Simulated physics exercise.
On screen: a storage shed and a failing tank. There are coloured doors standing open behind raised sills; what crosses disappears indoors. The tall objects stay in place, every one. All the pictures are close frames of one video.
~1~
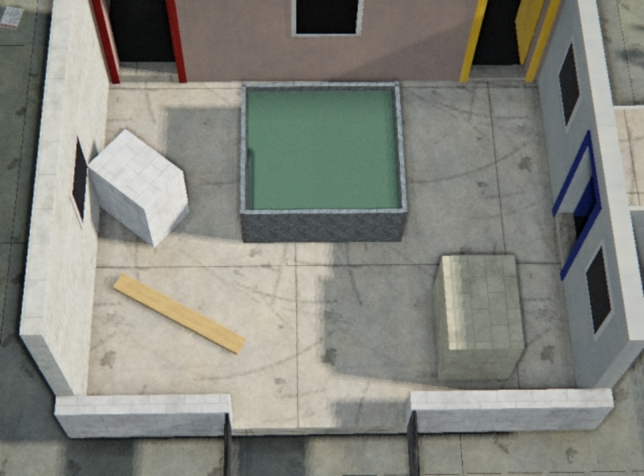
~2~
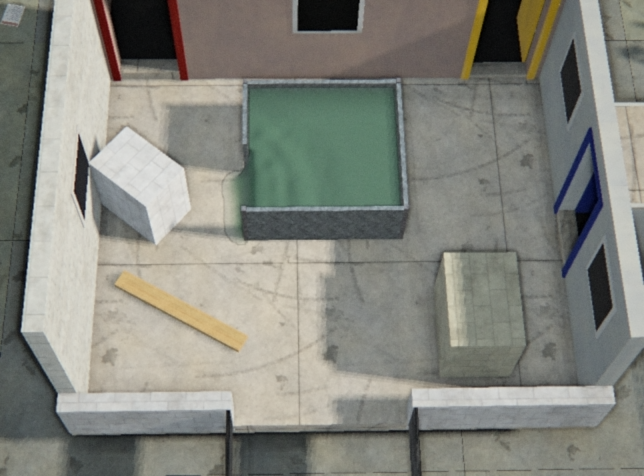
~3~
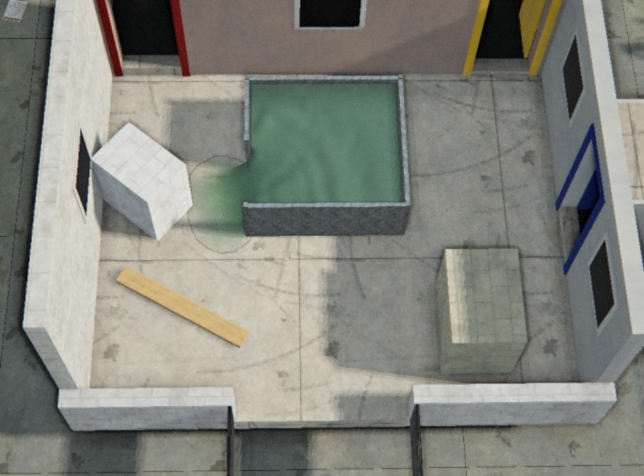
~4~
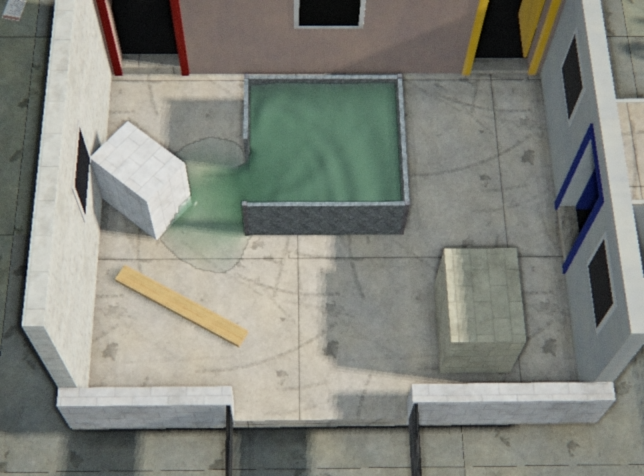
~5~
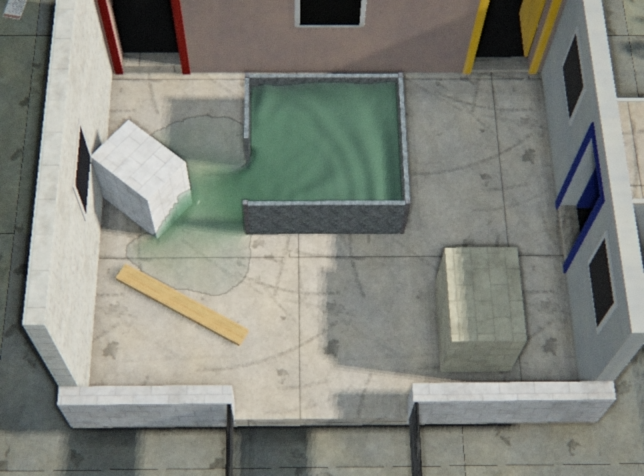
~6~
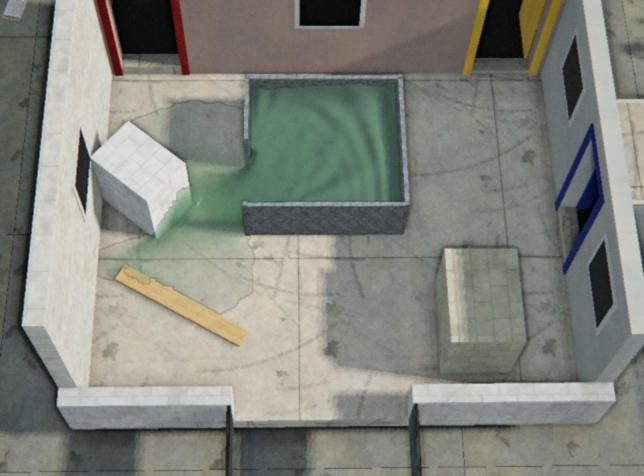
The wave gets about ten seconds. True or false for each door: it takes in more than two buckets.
For the red door, true; for the yellow door, true; for the blue door, false.
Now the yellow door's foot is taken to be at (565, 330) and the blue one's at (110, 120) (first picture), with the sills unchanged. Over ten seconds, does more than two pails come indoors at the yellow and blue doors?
I reckon the yellow door admits less while the blue door admits more.
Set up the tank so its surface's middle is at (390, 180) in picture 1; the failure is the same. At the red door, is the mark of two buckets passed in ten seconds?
Taking them in turn: The red door overshoots the limit.
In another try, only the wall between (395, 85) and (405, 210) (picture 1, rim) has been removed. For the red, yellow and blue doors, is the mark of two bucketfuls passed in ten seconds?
One by one: Red door ends up below; yellow door ends up above; blue door ends up above.
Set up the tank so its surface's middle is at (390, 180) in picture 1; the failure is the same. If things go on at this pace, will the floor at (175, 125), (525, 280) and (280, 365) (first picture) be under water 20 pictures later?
I'd say swamped for the first, still dry for the second and swamped for the third.
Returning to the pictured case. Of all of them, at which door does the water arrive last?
My answer is the blue-painted one.
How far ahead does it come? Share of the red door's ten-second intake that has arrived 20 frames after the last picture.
Roughly 70 percent.
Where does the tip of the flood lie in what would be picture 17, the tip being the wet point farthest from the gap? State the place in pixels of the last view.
Farthest reach: About (89, 404).
A moment on, water covers 25 % of the floor; the red door under two buckets in, the yellow door not reached, the blue door not reached.
Next, water covers 35 % of the floor; the red door over two buckets in, the yellow door not reached, the blue door not reached.
Then, water covers 60 % of the floor; the red door far over two buckets in, the yellow door not reached, the blue door not reached.
Later, water covers 90 % of the floor; the red door far over two buckets in, the yellow door under two buckets in, the blue door wet at the sill, nothing in.
In the end, water covers 100 % of the floor; the red door far over two buckets in, the yellow door over two buckets in, the blue door wet at the sill, nothing in.
